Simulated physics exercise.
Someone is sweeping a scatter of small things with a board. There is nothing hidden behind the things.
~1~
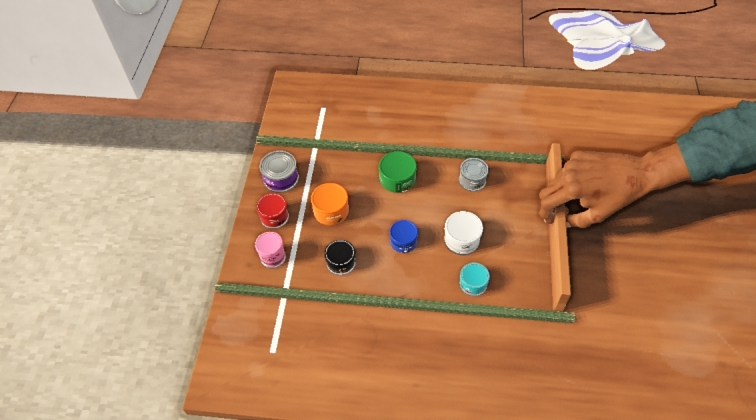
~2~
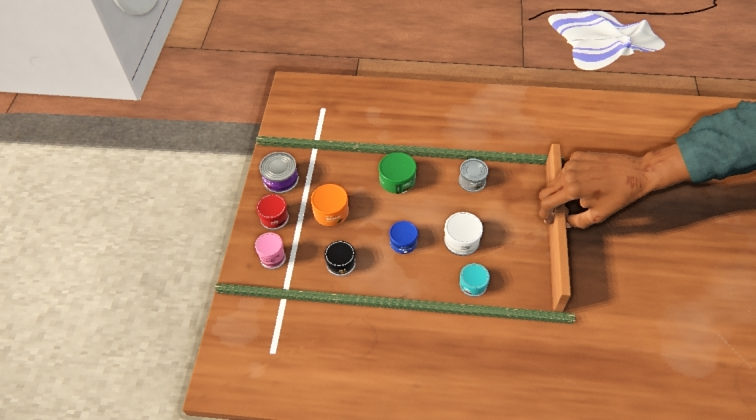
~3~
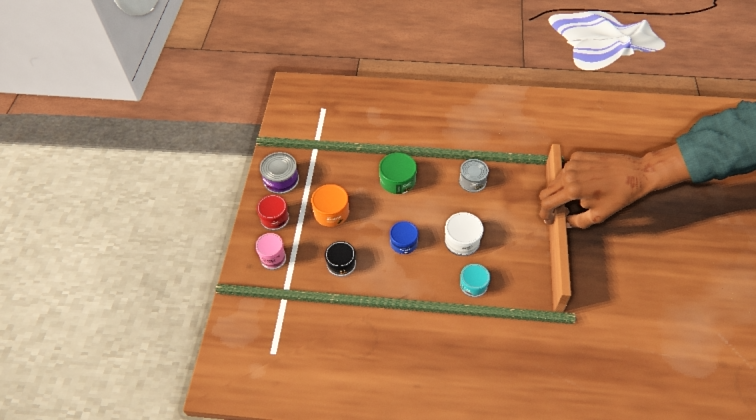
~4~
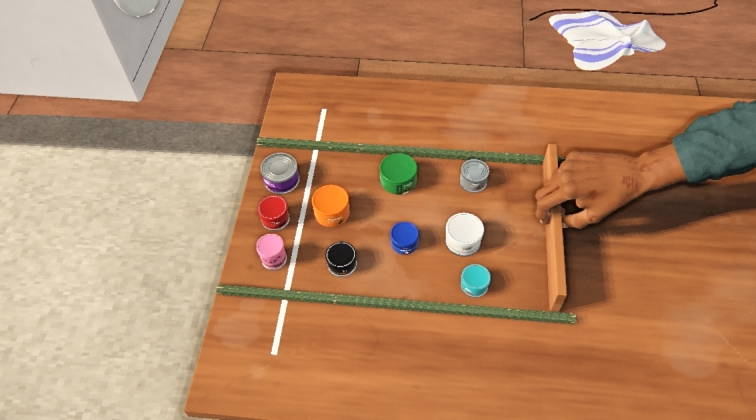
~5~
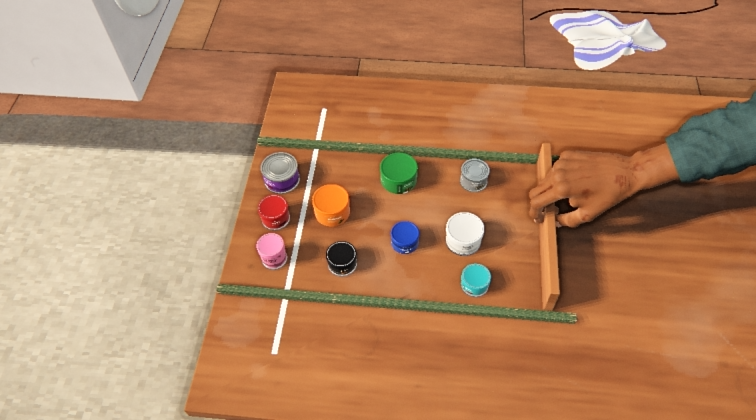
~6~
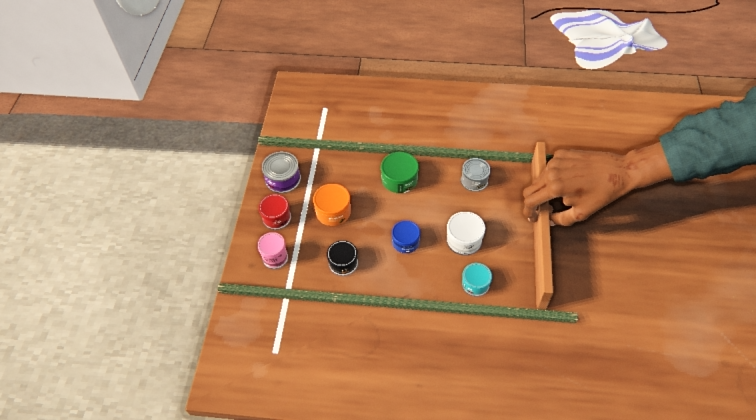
A hand slides a wooden board slightly left toward small colored pots on a table.
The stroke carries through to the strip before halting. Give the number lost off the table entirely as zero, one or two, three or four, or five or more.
Lost off the table: One or two.
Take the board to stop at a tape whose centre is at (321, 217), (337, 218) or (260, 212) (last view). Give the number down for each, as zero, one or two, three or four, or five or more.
In order: Not one, none, five or over.
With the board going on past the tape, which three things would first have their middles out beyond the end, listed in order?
Order, earliest first: Purple pot, pink tin, red tin.
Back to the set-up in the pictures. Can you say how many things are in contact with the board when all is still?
My count gives 3.
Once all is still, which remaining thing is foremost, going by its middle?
Result: The pink tin.
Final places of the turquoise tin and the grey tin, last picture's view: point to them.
Roughly (277, 269), and the other roughly (301, 158).
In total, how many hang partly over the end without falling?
Overhanging ones - 1.
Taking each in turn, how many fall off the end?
Result - number fallen: 1.
A little later, none off yet; purple pot at rest near (282, 172); red tin at rest near (275, 212); pink tin at rest near (273, 251).
Next, none off yet; purple pot shifted a little near (272, 173); red tin at rest near (275, 212); pink tin moving near (269, 250).
When it is over, the number that fall off is one or two; down, purple pot.
